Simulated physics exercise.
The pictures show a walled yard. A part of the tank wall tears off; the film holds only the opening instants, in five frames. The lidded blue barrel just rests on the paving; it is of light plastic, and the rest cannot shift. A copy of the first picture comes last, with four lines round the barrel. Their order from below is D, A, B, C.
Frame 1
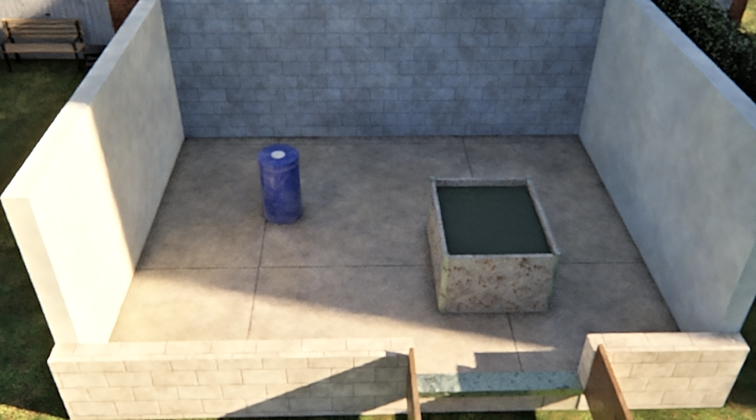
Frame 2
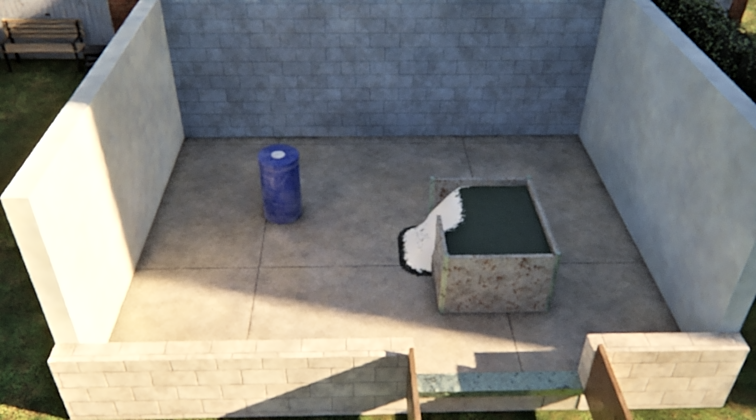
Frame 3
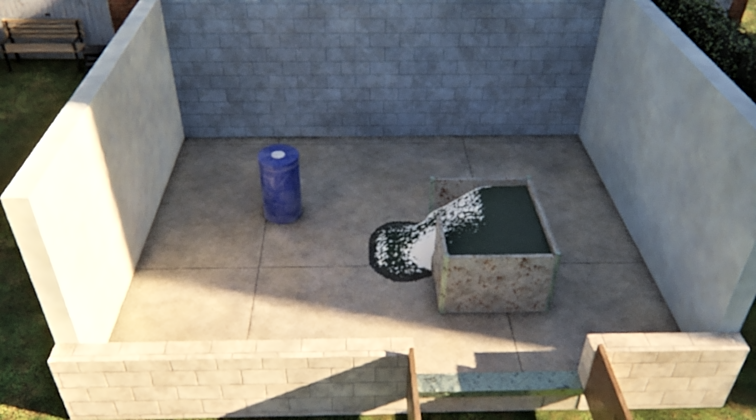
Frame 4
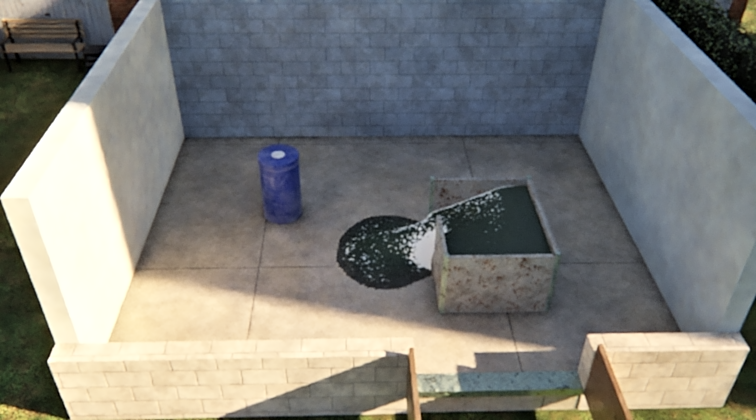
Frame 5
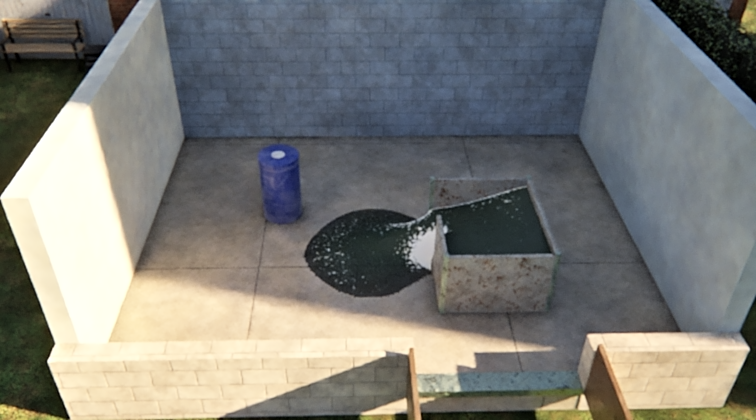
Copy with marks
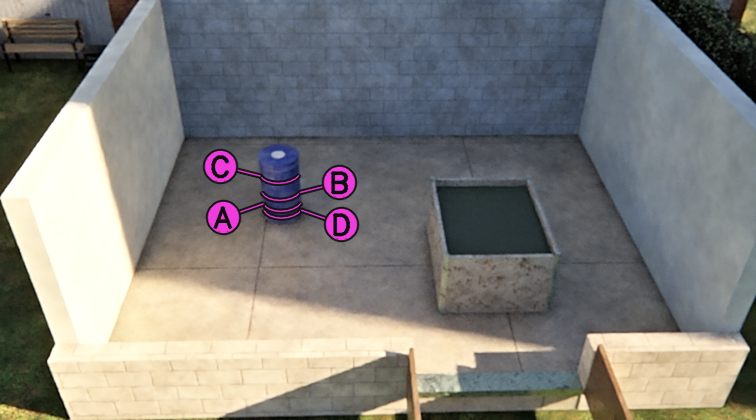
Dark water pouring from the left side of a full stone tank, spreading leftward across a walled yard near a blue barrel.
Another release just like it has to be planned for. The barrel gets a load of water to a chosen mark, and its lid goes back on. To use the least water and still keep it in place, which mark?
Choose B.
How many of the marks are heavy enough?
Two of them.
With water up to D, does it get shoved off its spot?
Yes, it does.
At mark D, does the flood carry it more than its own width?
Yes, it does.
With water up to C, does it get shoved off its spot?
No, not at all.
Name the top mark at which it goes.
Mark A.
On the marked copy, A at (281, 211); B at (280, 200); C at (278, 183); D at (281, 218); from the bottom up D, A, B, C.
For mark A, it is pushed about half its own width away.
For mark B, it does not move.
For mark C, it does not move.
For mark D, it is pushed about twice its own width away.
